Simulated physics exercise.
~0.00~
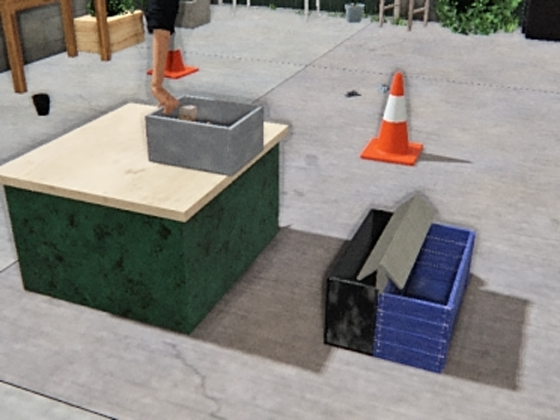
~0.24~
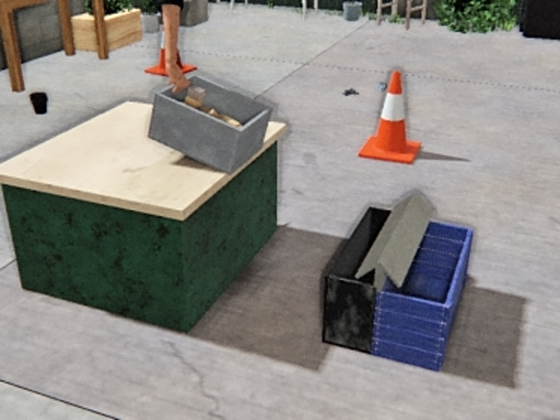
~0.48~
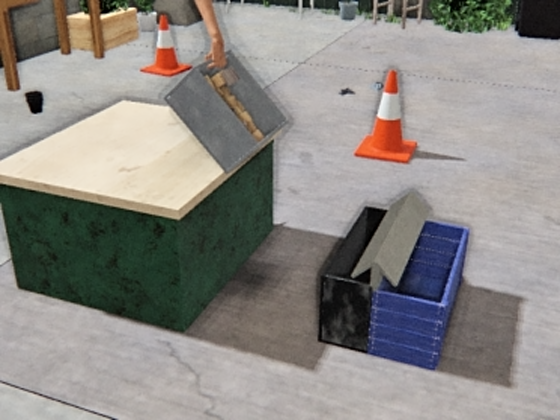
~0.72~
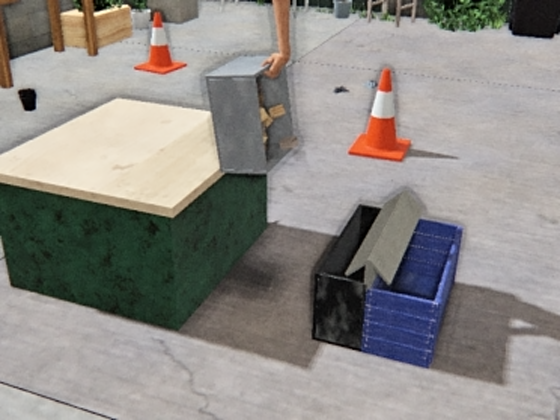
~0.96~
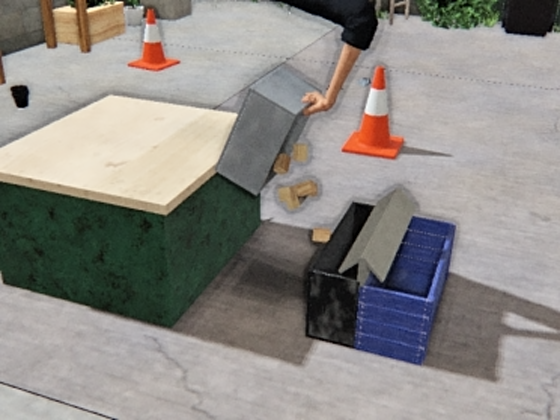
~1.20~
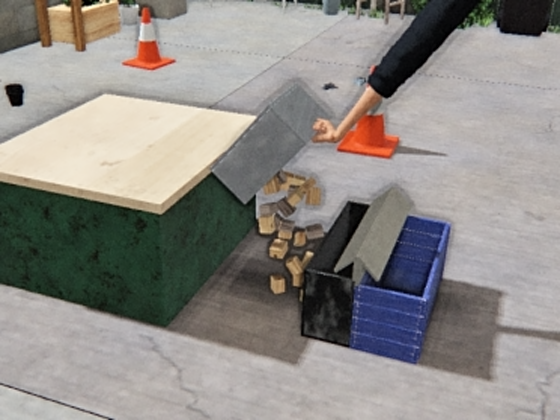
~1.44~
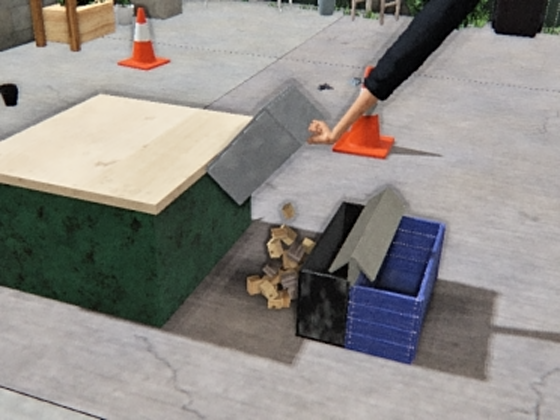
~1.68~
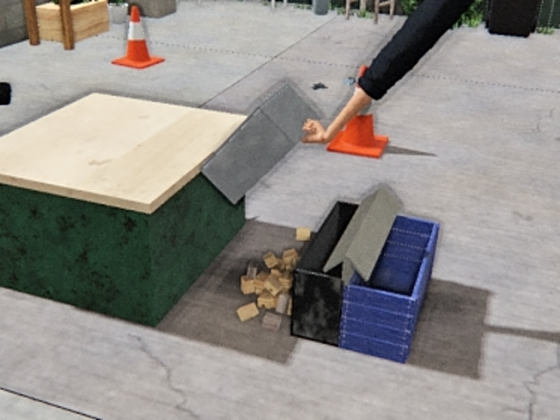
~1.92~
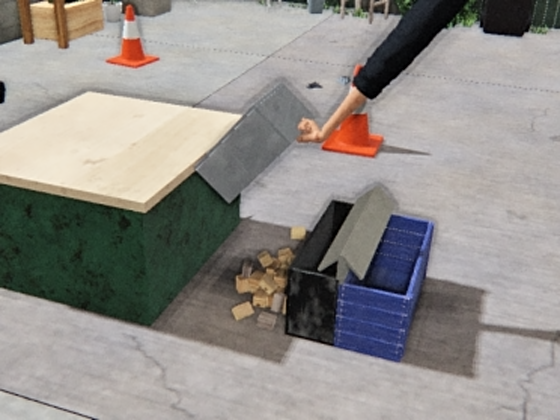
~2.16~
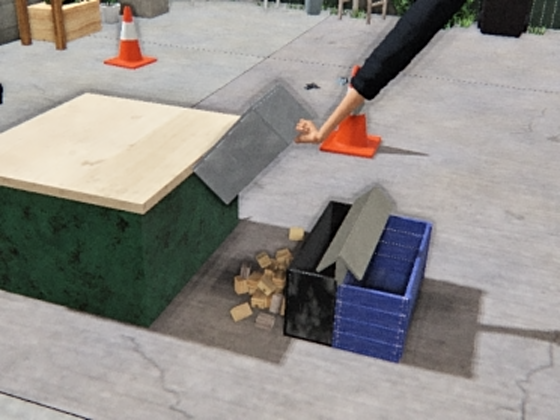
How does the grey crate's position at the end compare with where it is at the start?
At the start the grey crate sits upright on top of the bench, near its far right corner. By the end it is held tipped well over, hanging off the bench's right edge with its open side facing down.
